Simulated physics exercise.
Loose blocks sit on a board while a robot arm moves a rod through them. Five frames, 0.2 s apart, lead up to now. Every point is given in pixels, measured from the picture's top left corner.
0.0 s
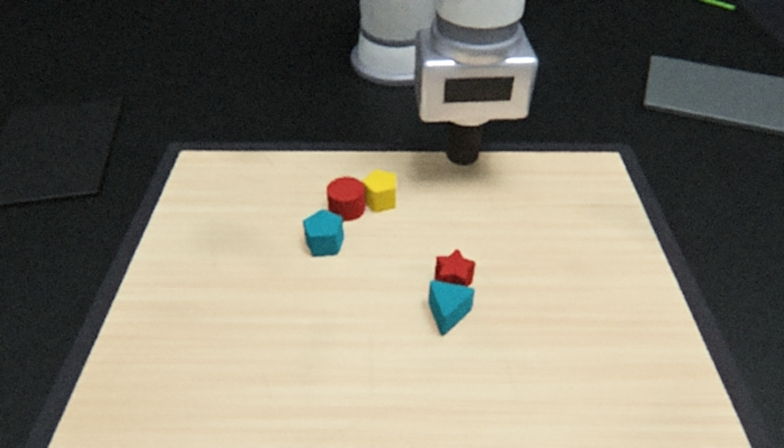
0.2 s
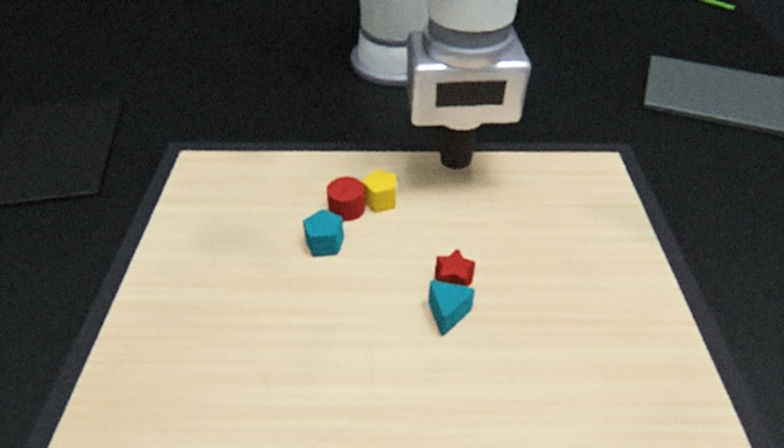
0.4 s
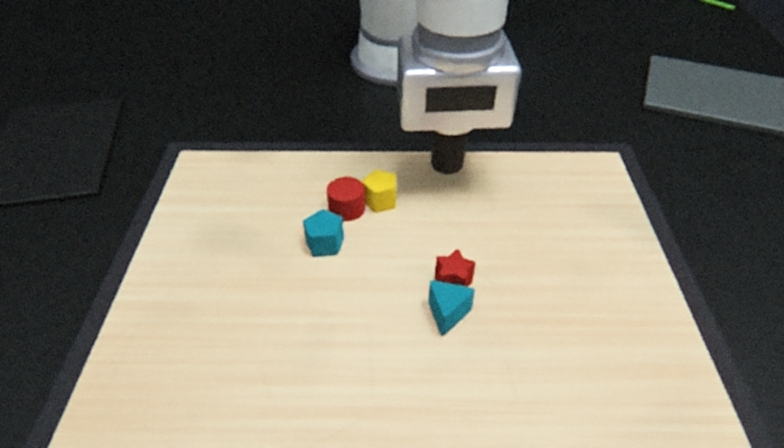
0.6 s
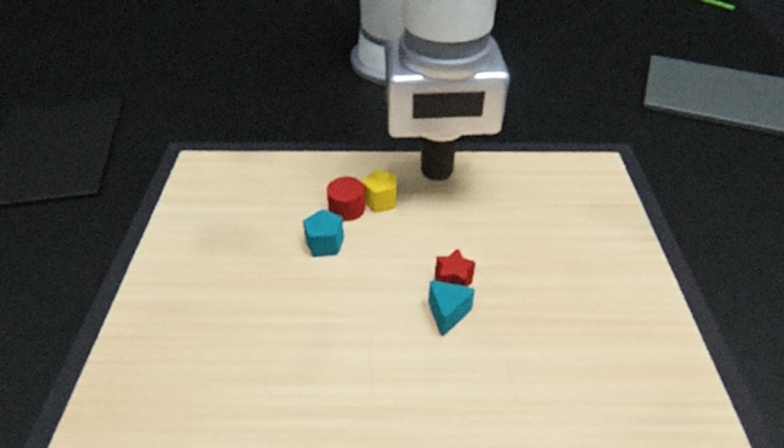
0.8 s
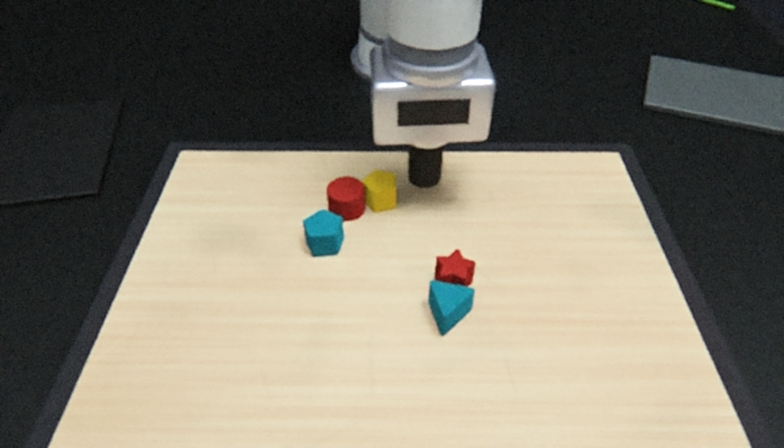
Robot arm moving its dark rod left and slightly nearer across the board's far edge, the red, yellow and turquoise blocks staying still.
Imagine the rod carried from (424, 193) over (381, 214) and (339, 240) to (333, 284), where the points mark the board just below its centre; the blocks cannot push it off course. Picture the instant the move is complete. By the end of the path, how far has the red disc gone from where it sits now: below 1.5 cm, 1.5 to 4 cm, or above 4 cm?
Result: 1.5-4 cm.
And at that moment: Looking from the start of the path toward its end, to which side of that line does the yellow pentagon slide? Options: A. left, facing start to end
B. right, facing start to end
The one that fits is B, right, facing start to end.
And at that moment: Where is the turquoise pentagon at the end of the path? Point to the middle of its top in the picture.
I'd guess (290, 247).
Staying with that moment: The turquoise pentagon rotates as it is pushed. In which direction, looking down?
From above, it turns clockwise.
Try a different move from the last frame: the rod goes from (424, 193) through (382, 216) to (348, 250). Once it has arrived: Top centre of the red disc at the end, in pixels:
Its top face will be centred at roughly (323, 188).
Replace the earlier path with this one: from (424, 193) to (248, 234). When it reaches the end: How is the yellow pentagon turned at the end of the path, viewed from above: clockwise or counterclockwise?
With the clock.
What follows on the original path. One third of the way, rod at (379, 200); red disc at (321, 188); yellow pentagon at (356, 178), turned 30° clockwise.
Two thirds of the way, rod at (338, 226); turquoise pentagon at (306, 235), turned 30° clockwise; red disc at (318, 188); yellow pentagon at (353, 178), turned 45° clockwise.
At the end, rod at (331, 269); turquoise pentagon at (290, 247), turned 55° clockwise; red disc at (318, 188); yellow pentagon at (353, 178), turned 45° clockwise.
